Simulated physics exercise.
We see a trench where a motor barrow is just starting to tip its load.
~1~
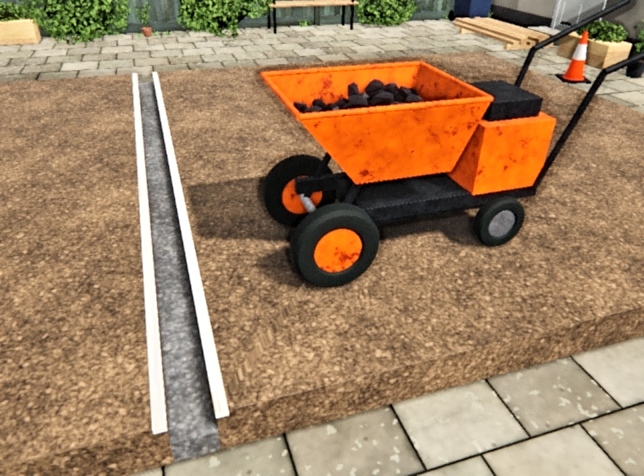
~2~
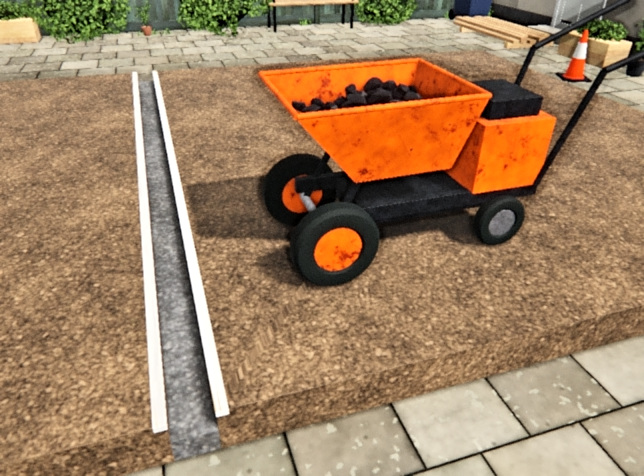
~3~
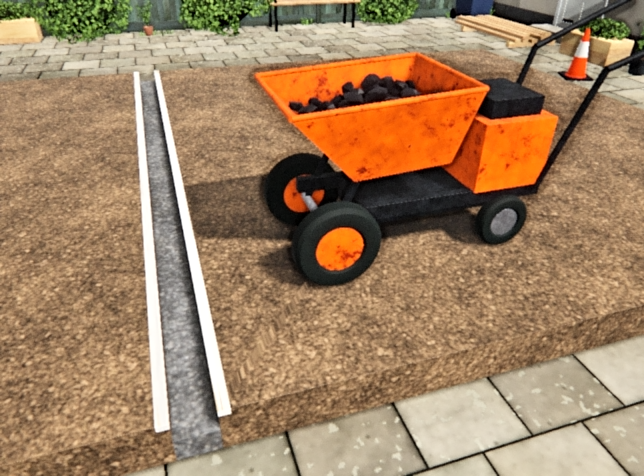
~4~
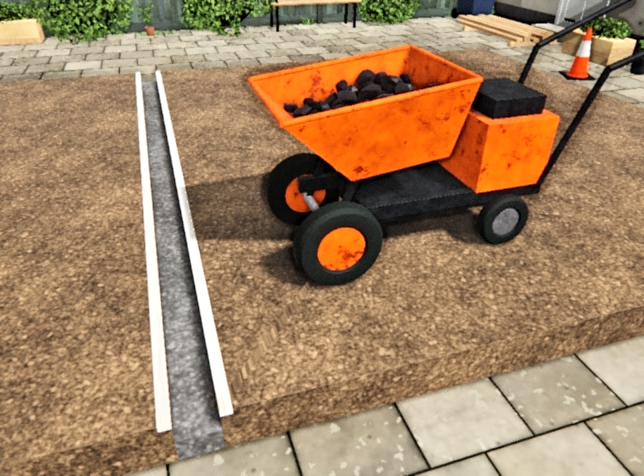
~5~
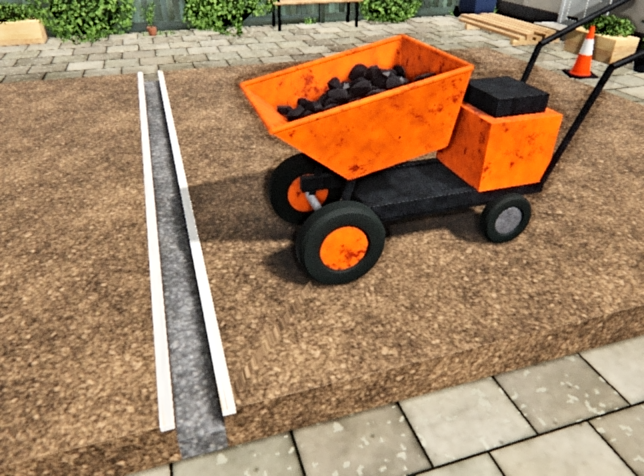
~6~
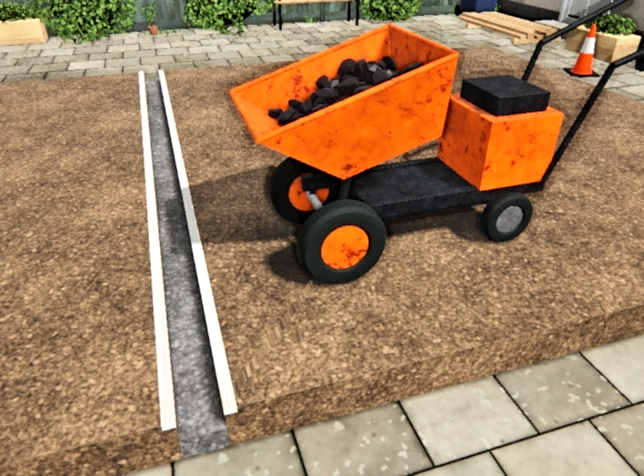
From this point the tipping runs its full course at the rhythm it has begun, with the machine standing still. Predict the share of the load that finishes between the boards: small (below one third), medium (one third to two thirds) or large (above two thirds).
The share is medium, from one third to two thirds.
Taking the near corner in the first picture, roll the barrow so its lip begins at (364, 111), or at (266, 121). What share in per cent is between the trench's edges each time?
The share would be near 30 percent, and then near 20 percent.
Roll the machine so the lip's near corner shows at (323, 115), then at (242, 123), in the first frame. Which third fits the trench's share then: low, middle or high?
Record - trial one: The middle third; trial two: Less than a third.
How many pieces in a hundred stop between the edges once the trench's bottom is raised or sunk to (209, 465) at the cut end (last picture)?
Some 60 per cent.
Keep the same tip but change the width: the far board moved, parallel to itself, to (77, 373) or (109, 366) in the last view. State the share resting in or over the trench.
Roughly 90 percent first and 90 percent second.
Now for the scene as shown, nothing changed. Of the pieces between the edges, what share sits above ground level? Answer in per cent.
Close to 55 percent.
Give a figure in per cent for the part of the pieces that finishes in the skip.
I reckon some 5 percent.
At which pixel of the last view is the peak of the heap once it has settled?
The peak rests near (165, 257).
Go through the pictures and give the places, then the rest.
In the first frame, lip of the skip at (299, 118), level; top of the load at (390, 107), lumps of coal; first edge of the trench at (209, 346); far edge at (154, 357), the trench under half as wide as the skip, and about half as deep as wide.
In the second frame, lip of the skip at (297, 117), level; top of the load at (389, 105).
In the third frame, lip of the skip at (292, 120), tipped barely; top of the load at (396, 111).
In the fourth frame, lip of the skip at (283, 125), tipped a little; top of the load at (391, 107).
In the fifth frame, lip of the skip at (272, 131), tipped a little; top of the load at (388, 99).
In the sixth frame, lip of the skip at (259, 141), tipped clearly; top of the load at (386, 77); first edge of the trench at (217, 343); far edge at (163, 354).
Soon after the last picture, skip tipped steeply; all in the skip.
A little later, skip tipped steeply; most in the skip; a small part in or heaped over the trench; a small part beyond it; a stray few falling.
Later still, skip tipped right over; a small part in the skip; a stray few short of the trench; about a third in or heaped over the trench; about half beyond it.
By the end, skip tipped right over; a stray few in the skip; a stray few short of the trench; about half in or heaped over the trench; about half beyond it.
